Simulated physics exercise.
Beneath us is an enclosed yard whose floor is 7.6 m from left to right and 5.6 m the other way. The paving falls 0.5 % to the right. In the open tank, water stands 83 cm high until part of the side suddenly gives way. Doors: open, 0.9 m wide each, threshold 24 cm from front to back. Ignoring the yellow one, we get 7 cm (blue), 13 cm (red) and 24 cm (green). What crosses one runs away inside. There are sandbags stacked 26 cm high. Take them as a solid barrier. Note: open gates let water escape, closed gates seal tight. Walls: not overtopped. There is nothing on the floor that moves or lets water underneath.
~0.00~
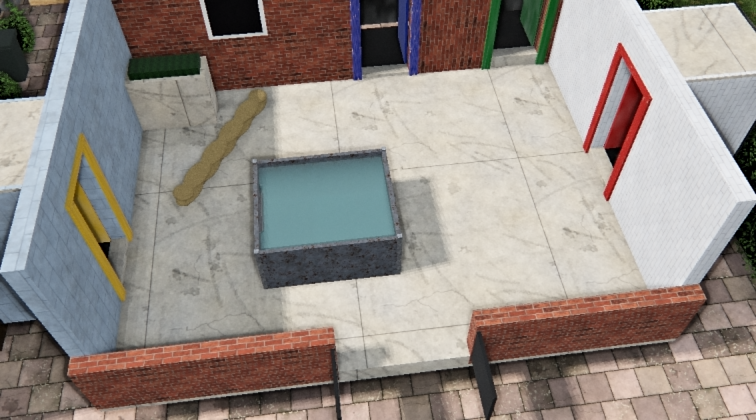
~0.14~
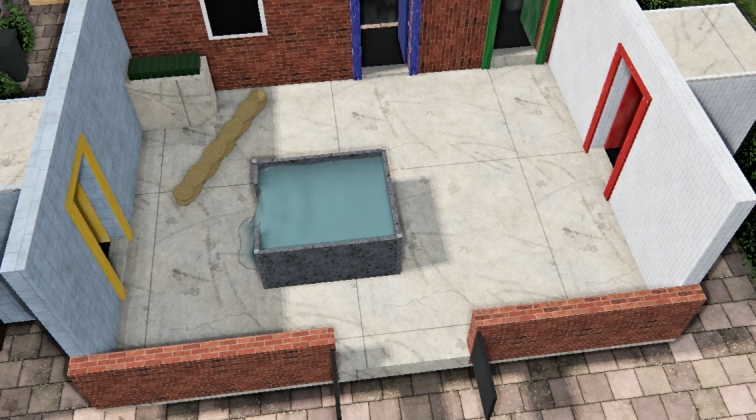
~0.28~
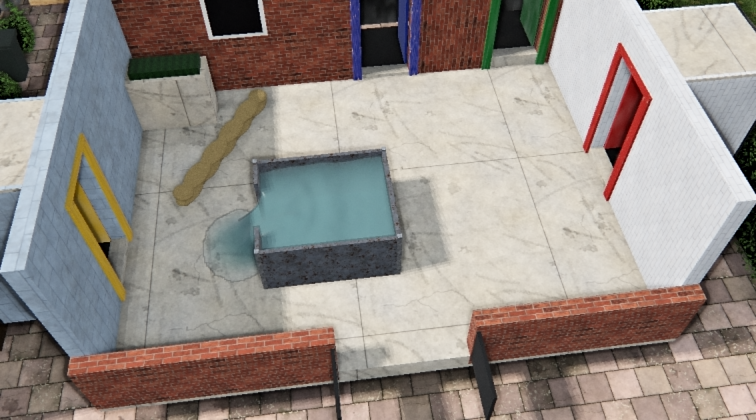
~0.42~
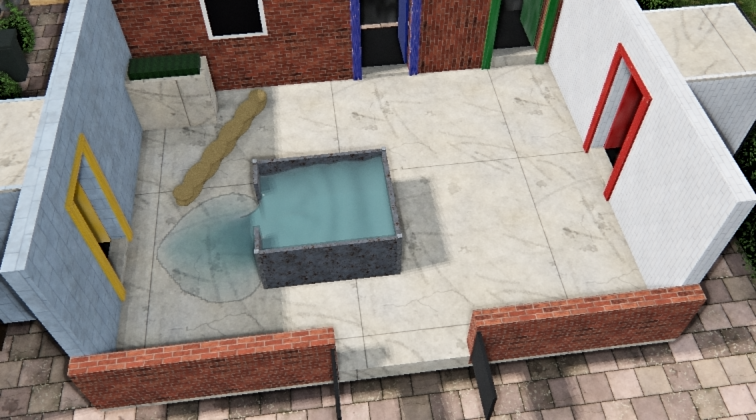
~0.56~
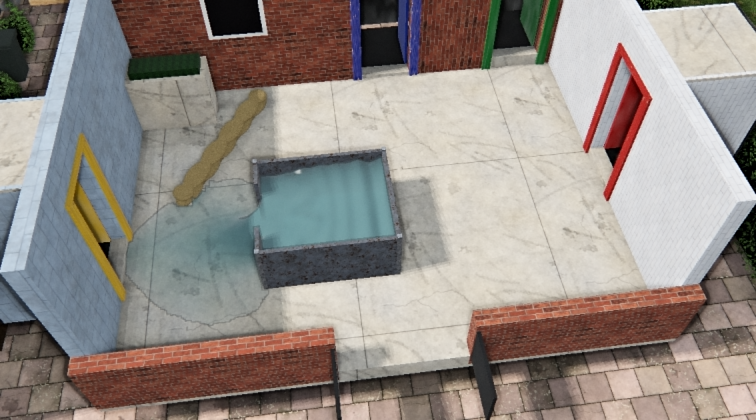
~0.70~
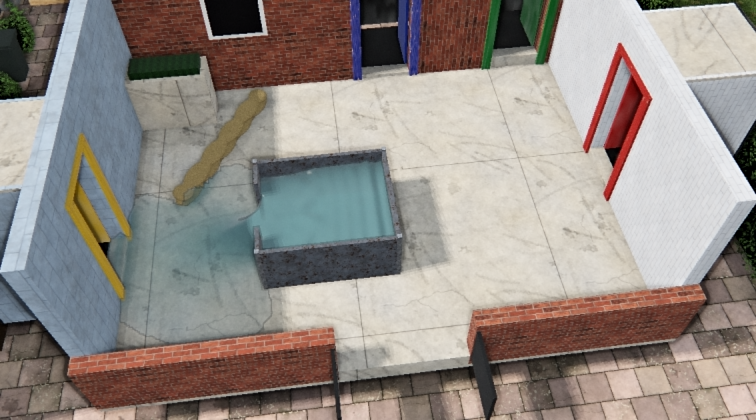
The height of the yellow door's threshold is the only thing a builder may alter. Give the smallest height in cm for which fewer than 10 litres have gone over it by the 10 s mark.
About 36 cm.
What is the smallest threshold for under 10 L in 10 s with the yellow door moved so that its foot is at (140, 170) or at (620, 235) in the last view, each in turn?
You'd want about 17 cm there first, then about 8.5 cm.
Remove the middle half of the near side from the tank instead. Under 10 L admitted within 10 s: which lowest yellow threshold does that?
With that break, close to 8.0 cm.
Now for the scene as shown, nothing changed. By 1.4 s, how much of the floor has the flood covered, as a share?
Close to 20 per cent is wet.
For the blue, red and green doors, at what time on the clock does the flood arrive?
For blue it's 3.6 s, for red 6.5 s, and for green 6.5 s.
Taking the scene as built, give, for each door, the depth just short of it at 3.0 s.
Centimetres: Blue = 0, red = 0, green = 0, yellow = 23.
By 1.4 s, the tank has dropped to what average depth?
Close to 55 cm deep on average.
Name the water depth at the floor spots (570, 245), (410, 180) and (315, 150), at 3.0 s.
Roughly 0, 0 and 2 cm, in turn.
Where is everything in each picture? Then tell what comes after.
The first picture shows the open tank at (324, 201) is whole and still, 83 cm deep; the yellow door at (104, 226) is dry.
In the second picture, the gap is at (264, 229), the front 0.3 m out at (244, 259); the back of the open tank holds 83 cm.
In the third picture, the front is at (208, 253), 0.9 m from the gap at (264, 231); 0.8 m2 of floor is wet, 83 cm left at the back.
In the fourth picture, water pours out at (264, 231) and has run 1.5 m, to (164, 258); about 8 cm deep outside, 81 cm at the back.
In the fifth picture, the front is at (127, 268), 2.1 m from the gap at (264, 231); 3.8 m2 of floor is wet, 73 cm left at the back.
In the sixth picture, the front is at (110, 283), 2.3 m from the gap at (264, 231); 5.1 m2 of floor is wet, 70 cm left at the back; water is at the yellow door at (104, 226).
After 1.4 s water covers 20 % of the floor, deepest (44 cm) near (260, 245); 26 cm at the yellow door, 114 litres in over its 12 cm threshold.
After 3.0 s water covers 35 % of the floor, deepest (30 cm) near (260, 245); 23 cm at the yellow door, 314 litres in over its 12 cm threshold.
After 10.0 s water covers 90 % of the floor, deepest (13 cm) near (226, 131); 10 cm at the yellow door, 415 litres in over its 12 cm threshold.
At the yellow door as built, the water arrived by 0.6 s and peaked near 34 cm at 2.0 s.
Run again over the same 10 s with other heights there, 47 litres in over 29.5 cm, 1 litre over 40 cm. The limit of 10 litres is kept from about 36 cm up.
